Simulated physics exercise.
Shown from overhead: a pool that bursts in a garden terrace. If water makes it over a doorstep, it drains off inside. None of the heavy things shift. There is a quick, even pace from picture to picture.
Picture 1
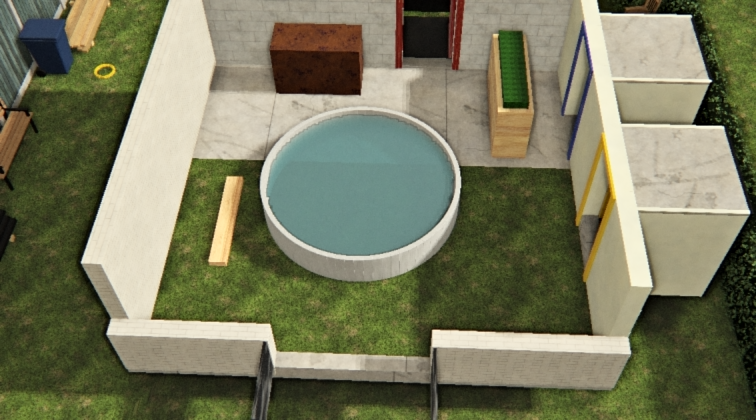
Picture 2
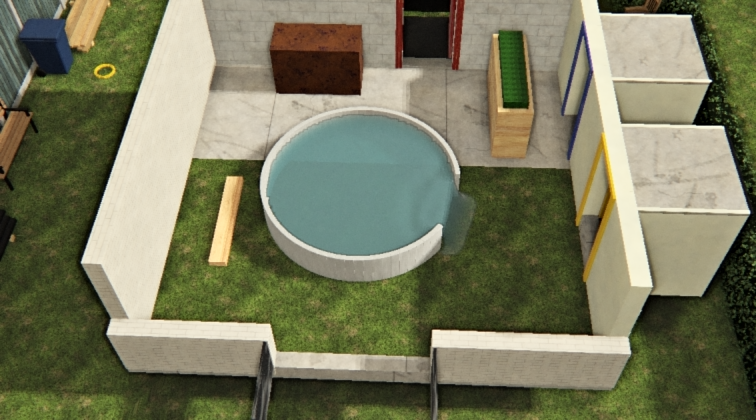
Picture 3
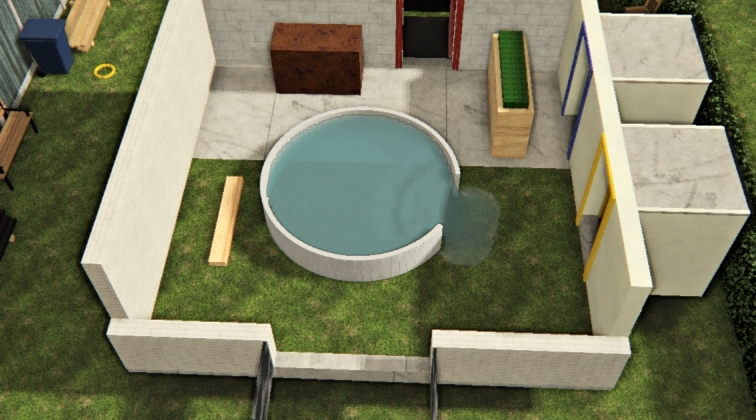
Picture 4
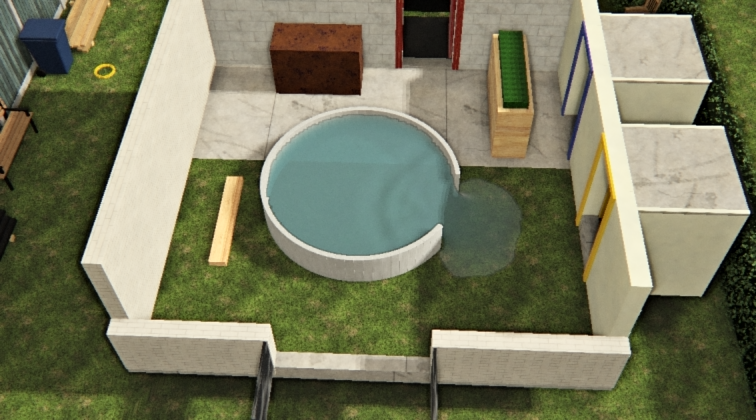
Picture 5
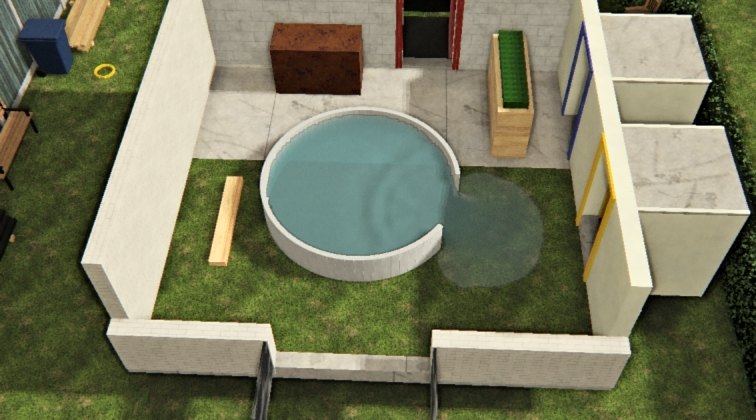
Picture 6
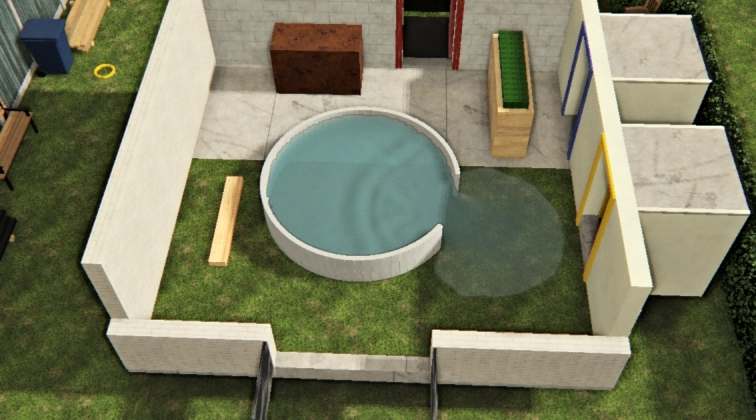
A round, white-rimmed pool of blue-green water stands in a walled garden terrace of grass and pale paving, seen from overhead. A rusty brown box sits behind it, a wooden planter with green growth at upper right, a light plank at left, and blue and yellow trim on the right wall. The still pool bursts at its right side, and water pours through the gap, spreading rightward across the grass.
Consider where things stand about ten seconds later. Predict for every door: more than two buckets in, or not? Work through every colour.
One by one: The blue door will be overrun; the red door will keep it to two buckets; the yellow door will keep it to two buckets.
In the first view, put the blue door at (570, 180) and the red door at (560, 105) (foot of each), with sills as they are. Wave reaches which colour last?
The red-painted one.
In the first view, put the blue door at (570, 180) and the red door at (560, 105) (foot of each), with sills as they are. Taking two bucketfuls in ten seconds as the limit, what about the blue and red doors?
Note: Blue door crosses the line; red door crosses the line.
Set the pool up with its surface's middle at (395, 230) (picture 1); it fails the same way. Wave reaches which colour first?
That would be the one in yellow, I say.
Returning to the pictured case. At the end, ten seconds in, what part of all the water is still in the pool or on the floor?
Roughly 88 %.
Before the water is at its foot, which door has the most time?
Answer: The one in red.
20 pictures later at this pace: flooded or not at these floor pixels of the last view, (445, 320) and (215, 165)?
The first spot inundated, the second not yet wet.
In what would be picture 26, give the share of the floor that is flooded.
Around 35 percent.
A moment on, water covers 20 % of the floor; the blue door not reached, the red door not reached, the yellow door wet at the sill, nothing in.
Next, water covers 25 % of the floor; the blue door wet at the sill, nothing in, the red door not reached, the yellow door wet at the sill, nothing in.
Then, water covers 35 % of the floor; the blue door under two buckets in, the red door not reached, the yellow door wet at the sill, nothing in.
Later, water covers 60 % of the floor; the blue door under two buckets in, the red door wet at the sill, nothing in, the yellow door wet at the sill, nothing in.
In the end, water covers 90 % of the floor; the blue door far over two buckets in, the red door wet at the sill, nothing in, the yellow door wet at the sill, nothing in.
